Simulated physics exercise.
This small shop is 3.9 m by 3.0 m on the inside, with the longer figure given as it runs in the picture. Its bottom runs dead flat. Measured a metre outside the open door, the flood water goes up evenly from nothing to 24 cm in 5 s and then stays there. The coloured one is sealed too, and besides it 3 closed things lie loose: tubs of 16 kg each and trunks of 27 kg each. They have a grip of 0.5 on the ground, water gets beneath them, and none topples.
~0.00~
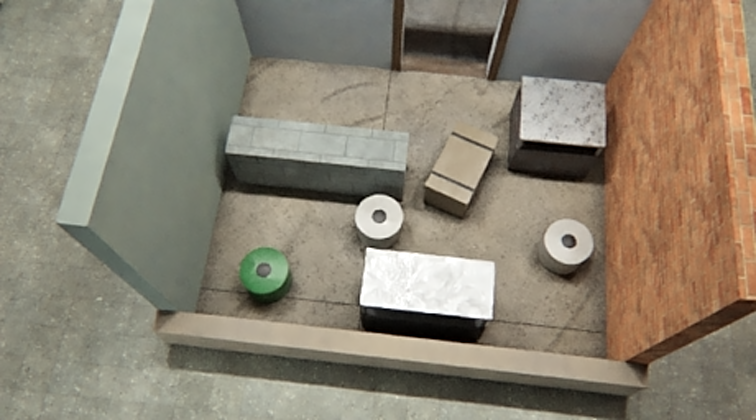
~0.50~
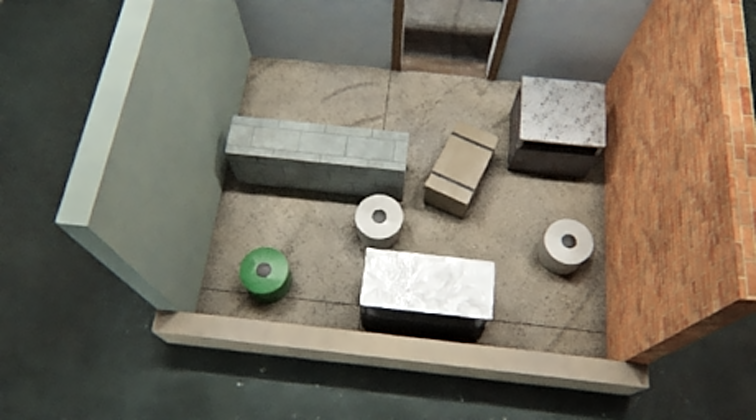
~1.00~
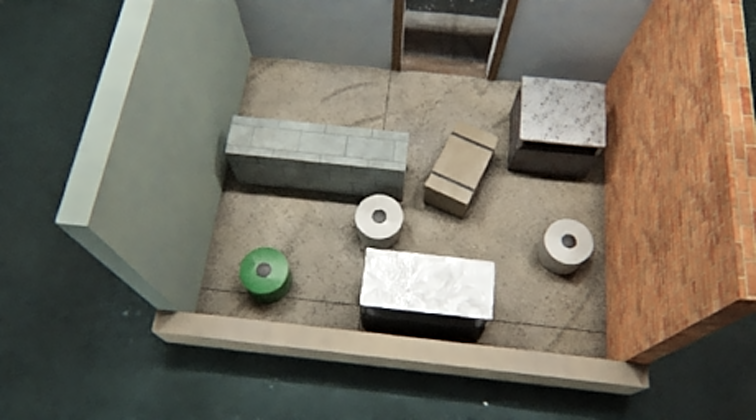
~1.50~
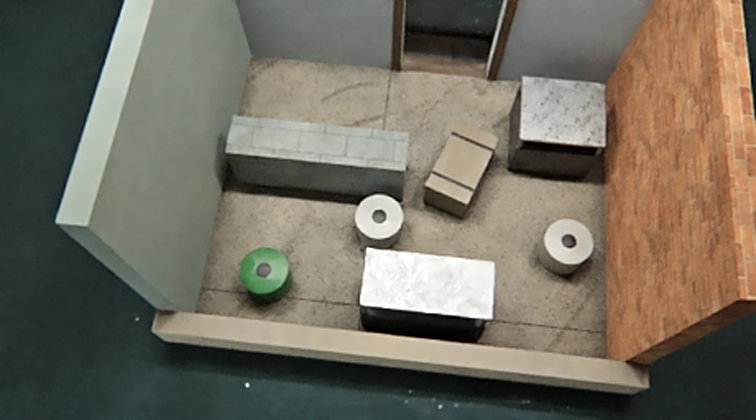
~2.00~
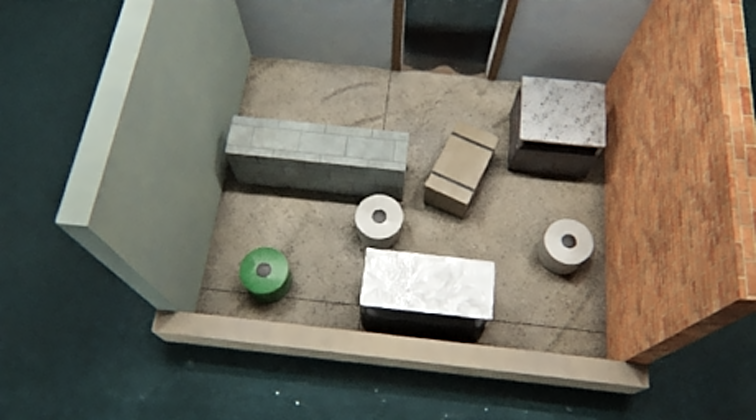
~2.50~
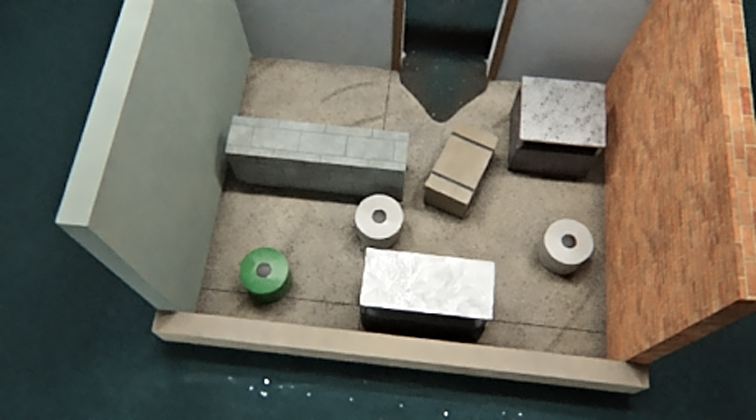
Dark water spreading around a small walled shop, then creeping in through the open doorway, while the tubs and blocks inside stay still.
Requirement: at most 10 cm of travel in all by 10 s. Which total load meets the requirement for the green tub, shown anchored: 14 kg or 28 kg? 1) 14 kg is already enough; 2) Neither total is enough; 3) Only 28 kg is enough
Only 28 kg is enough.
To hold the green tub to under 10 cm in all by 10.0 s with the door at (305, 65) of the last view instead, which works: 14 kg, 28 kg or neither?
Lab note: Lower mass sufficient.
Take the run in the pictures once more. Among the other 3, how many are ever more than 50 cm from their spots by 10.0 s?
It adds up to 2.
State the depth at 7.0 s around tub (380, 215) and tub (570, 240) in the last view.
Around 7 cm and 5 cm.
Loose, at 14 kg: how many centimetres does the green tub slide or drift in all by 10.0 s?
Around 40 cm in total.
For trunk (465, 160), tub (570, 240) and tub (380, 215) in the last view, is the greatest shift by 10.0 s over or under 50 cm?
Respectively: Exceeded, exceeded, not exceeded.
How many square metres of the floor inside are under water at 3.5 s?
At that time the wet patch spans about 1.5 m2.
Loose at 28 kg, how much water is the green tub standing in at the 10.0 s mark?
10 cm, roughly.
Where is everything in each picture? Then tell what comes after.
The first frame shows the green tub at (264, 270) rests on the ground; 0.0 m2 under water; 0 of 4 have shifted.
The second frame shows the green tub at (264, 270), on the bottom; water covers 0.0 m2; 0 of 4 have shifted.
The third frame shows the green tub at (264, 270) rests on the ground; water covers 0.0 m2; 0 of 4 have shifted.
The fourth frame shows the green tub at (264, 270) rests on the ground; water covers 0.0 m2; 0 of 4 have shifted.
The fifth frame shows the green tub at (264, 270), on the bottom; water covers 0.0 m2; 0 of 4 have shifted.
The sixth frame shows the green tub at (264, 270) rests on the ground; water covers 0.3 m2; 0 of 4 have shifted.
After 3.5 s the green tub would be 0 cm from its start with 14 kg and 0 cm from its start with 28 kg; 0 cm of water round it then.
After 4.5 s the green tub would be 0 cm from its start with 14 kg and 0 cm from its start with 28 kg; 0 cm of water round it then.
After 7.0 s the green tub would be 0 cm from its start with 14 kg and 0 cm from its start with 28 kg; 3 cm of water round it then.
After 10.0 s the green tub would be 40 cm from its start with 14 kg and 0 cm from its start with 28 kg; 10 cm of water round it then.
